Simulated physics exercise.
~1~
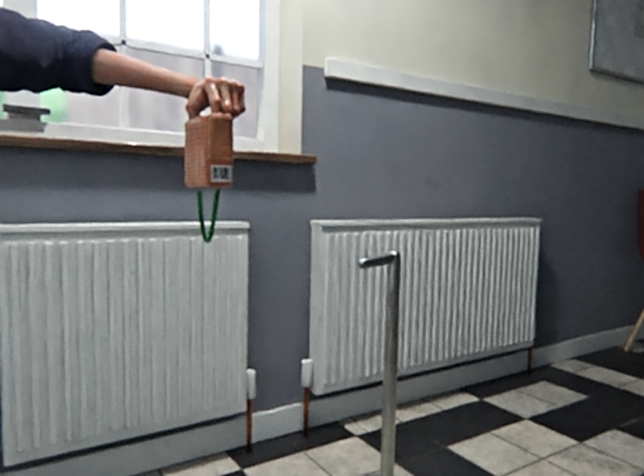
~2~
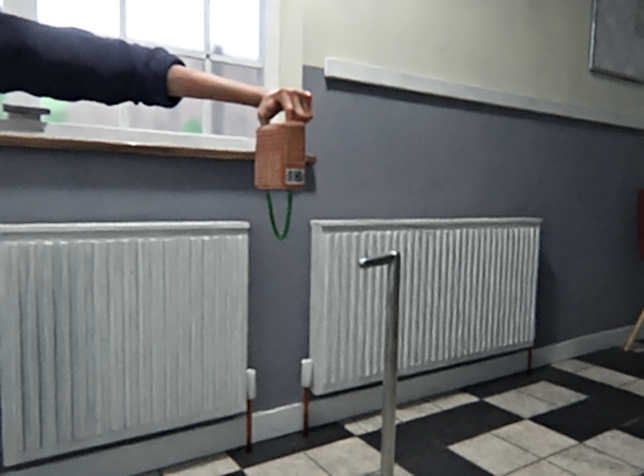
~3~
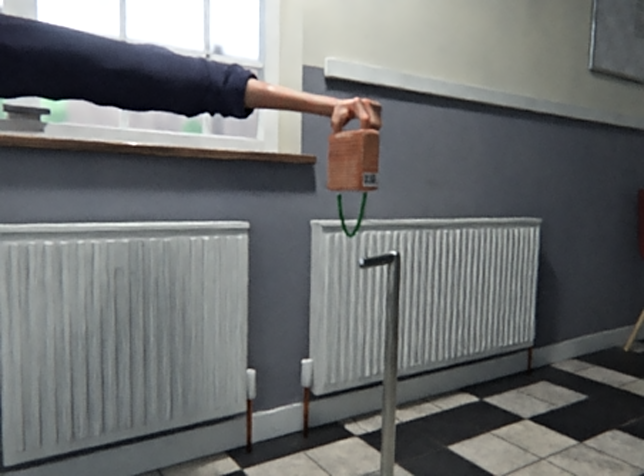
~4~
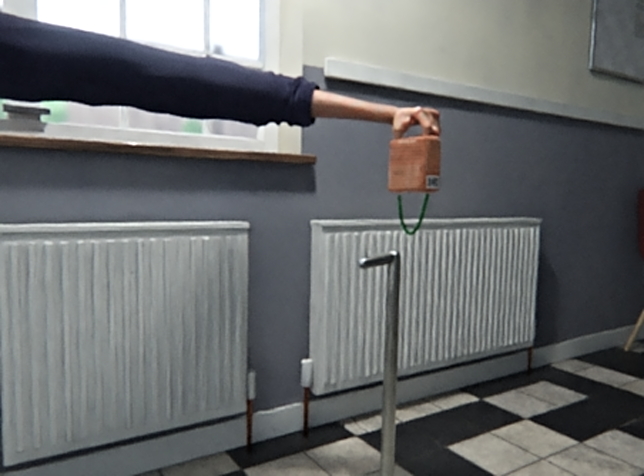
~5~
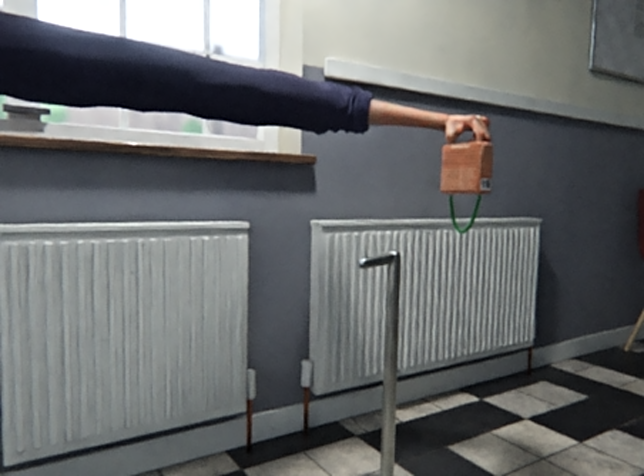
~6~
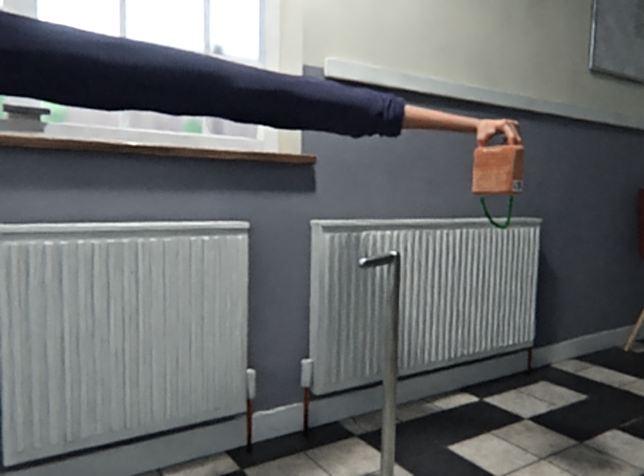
At first, an outstretched arm in a dark sleeve holds an orange pouch by its top near a window, with a green loop hanging beneath it. A hooked metal post stands in front of two white radiators, above a black and white checked floor. The hand carries the pouch steadily to the right, keeping it upright as it nears the post. The pouch and its dangling loop then pass above the hook without catching. Finally, the arm reaches farther right, and the pouch ends up clear of the post, still held in the hand with its loop hanging free.
